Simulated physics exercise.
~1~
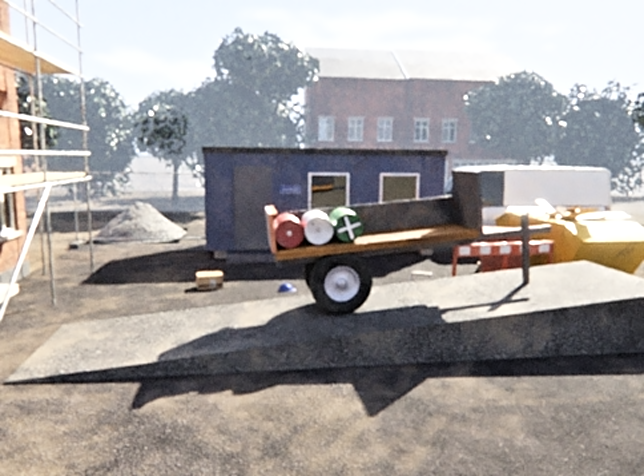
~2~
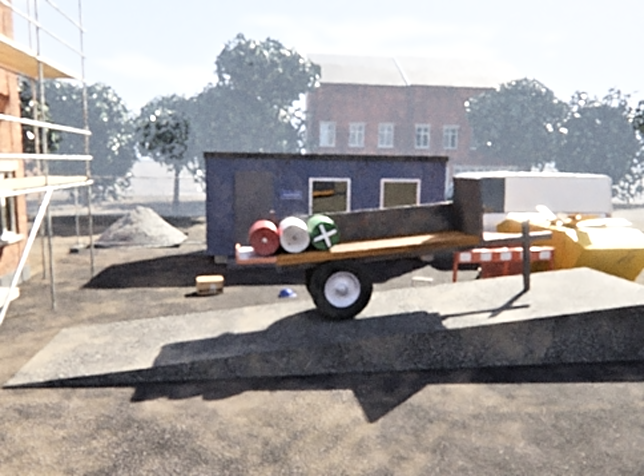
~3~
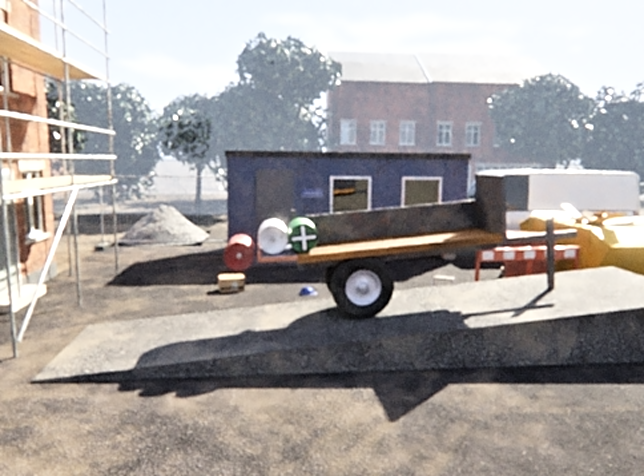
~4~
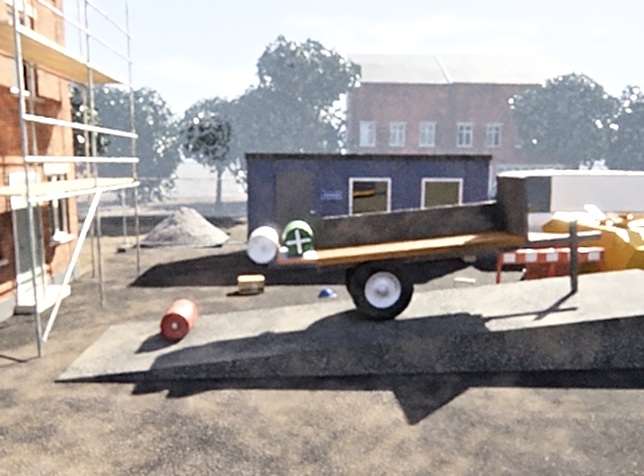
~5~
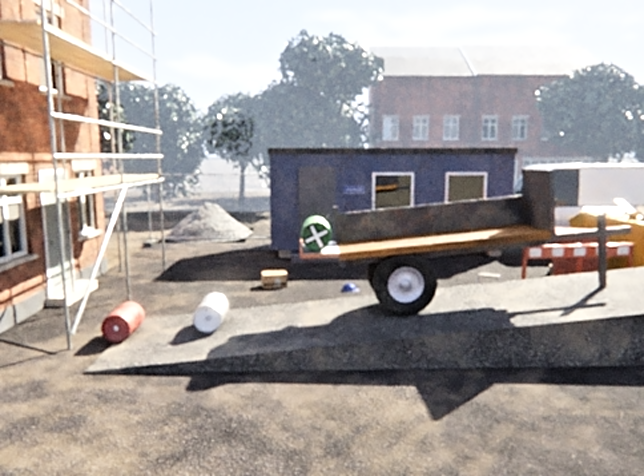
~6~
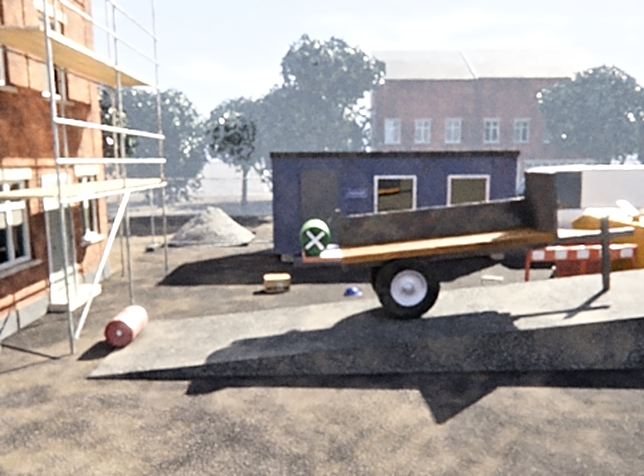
Red and white barrels roll off a tilted trailer while the green one stays aboard.
